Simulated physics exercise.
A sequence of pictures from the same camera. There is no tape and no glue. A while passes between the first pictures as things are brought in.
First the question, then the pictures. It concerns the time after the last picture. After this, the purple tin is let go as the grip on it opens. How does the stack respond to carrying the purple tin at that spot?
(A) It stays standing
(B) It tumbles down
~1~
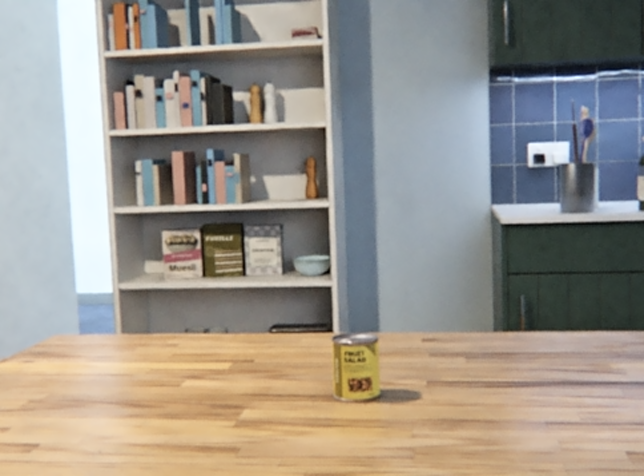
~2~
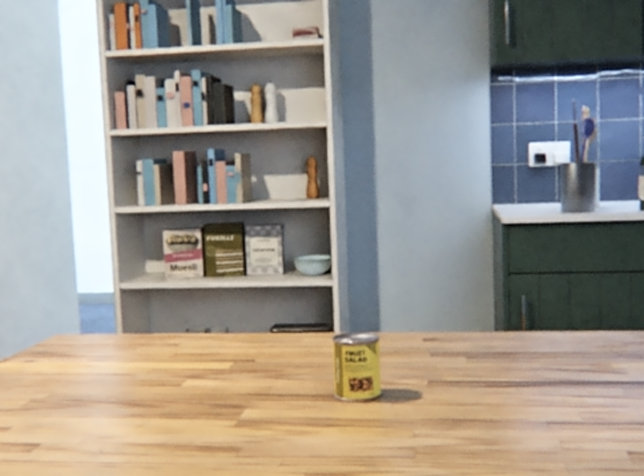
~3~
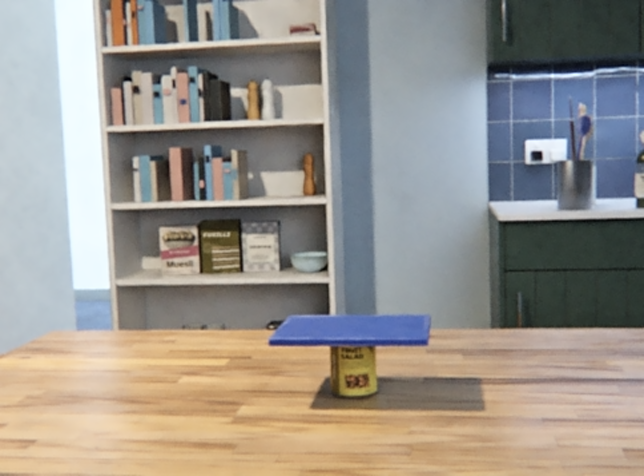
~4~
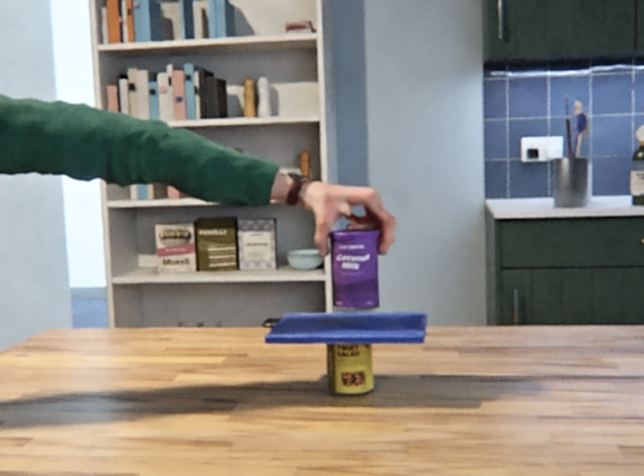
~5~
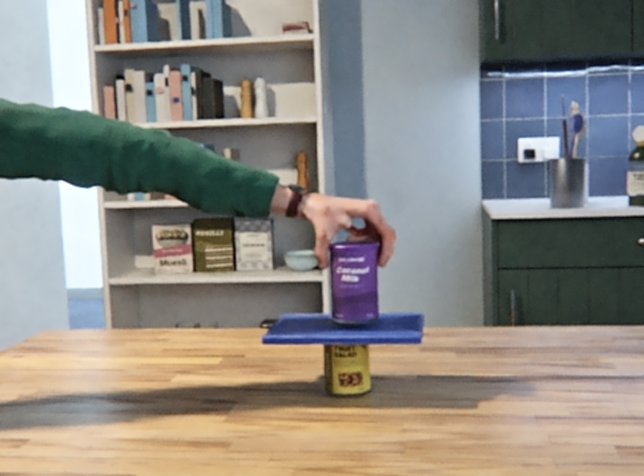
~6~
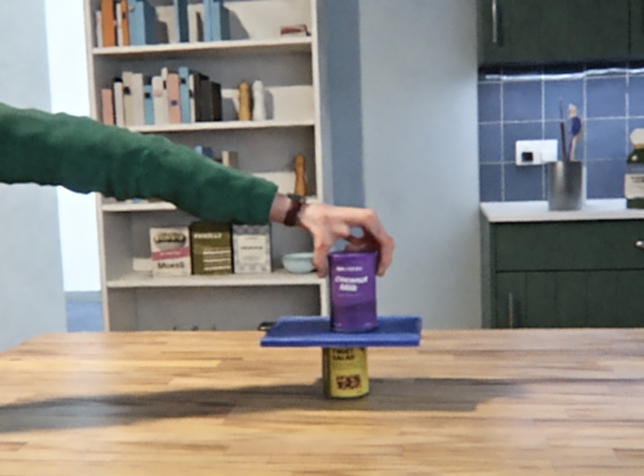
Answer: A.
Then, 0.20 s after the last picture, nothing has stirred.
Then, 0.40 s after the last picture, purple tin resting near (353, 291).
At rest, all 3 in place. Seen from the same camera at the end, purple tin near (353, 291). The stack keeps its balance.
